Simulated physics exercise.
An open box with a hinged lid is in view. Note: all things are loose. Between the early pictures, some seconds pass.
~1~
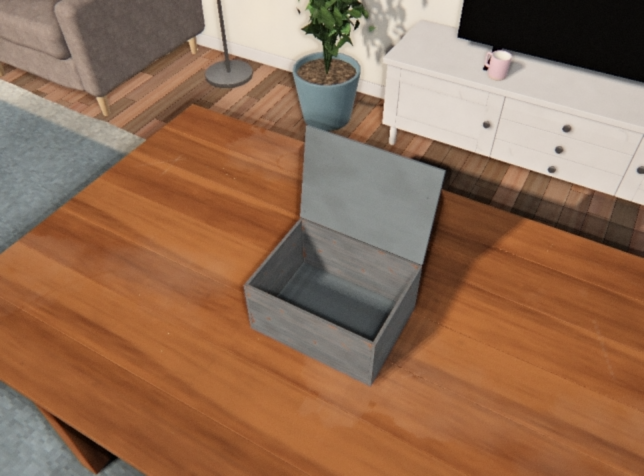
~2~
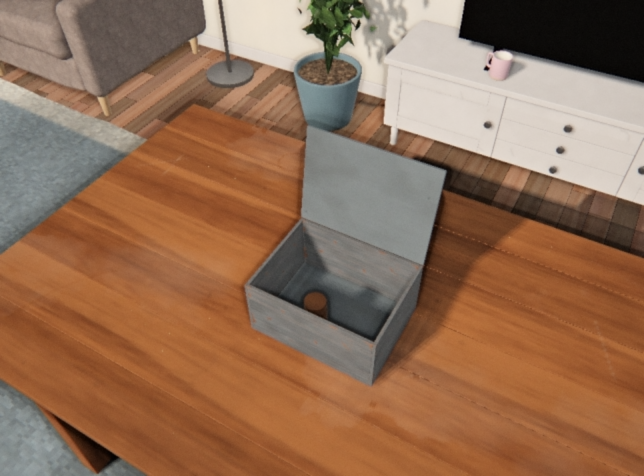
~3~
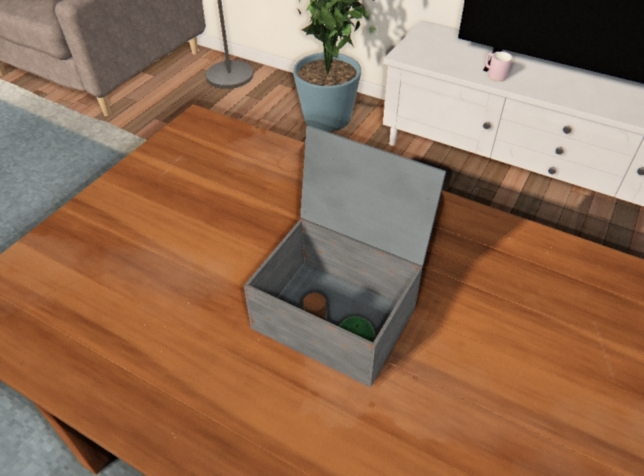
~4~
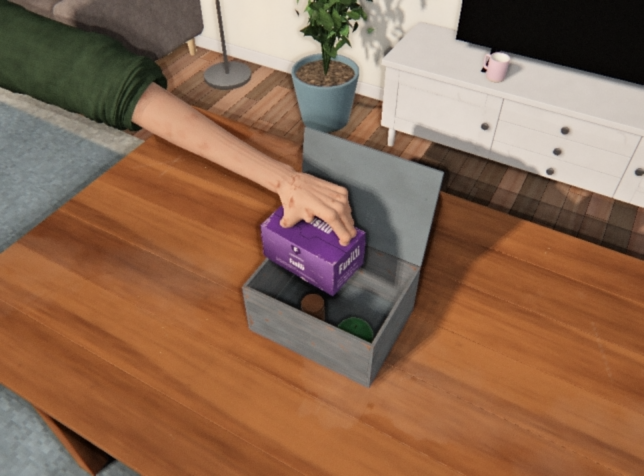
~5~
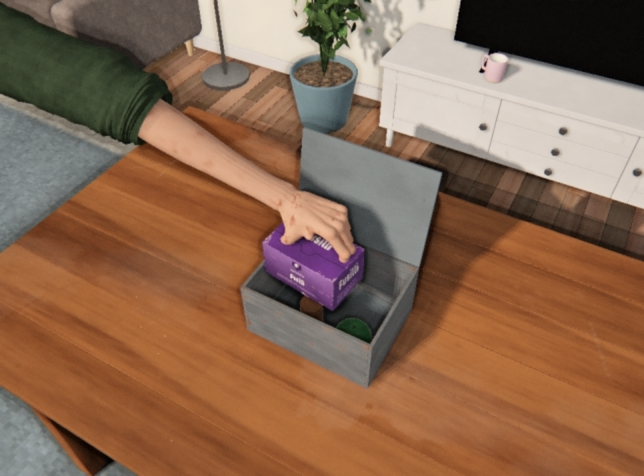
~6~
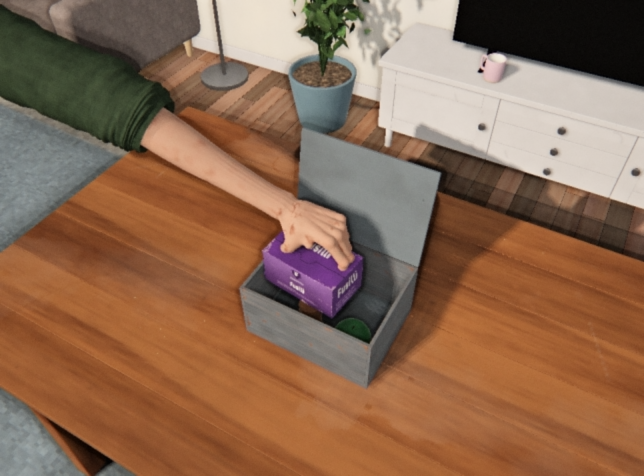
A hand lowers a purple carton into an open gray box holding two small items.
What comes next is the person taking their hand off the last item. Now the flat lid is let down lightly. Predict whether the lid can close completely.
The lid drops into place.
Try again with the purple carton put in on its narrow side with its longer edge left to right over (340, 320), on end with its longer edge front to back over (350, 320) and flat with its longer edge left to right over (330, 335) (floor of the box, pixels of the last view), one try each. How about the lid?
With the first placement the lid ends up closed; with the second, it ends up closed; with the third, it ends up closed.
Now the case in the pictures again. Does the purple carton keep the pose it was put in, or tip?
Looking at the last picture, the purple carton sits at an angle.
Then, 0.40 s after the last picture, purple carton on its side near (319, 290).
Then, 1.40 s after the last picture, lid 72° above the rim; purple carton on its side near (318, 289).
Then, 1.80 s after the last picture, lid 44° above the rim; purple carton on its side near (318, 289).
Then, 2.20 s after the last picture, lid 9° above the rim; purple carton on its side near (318, 289).
At rest, lid shut; tipped over in the box, purple carton; the other 2 in place. Seen from the same camera at the end, purple carton near (318, 289).
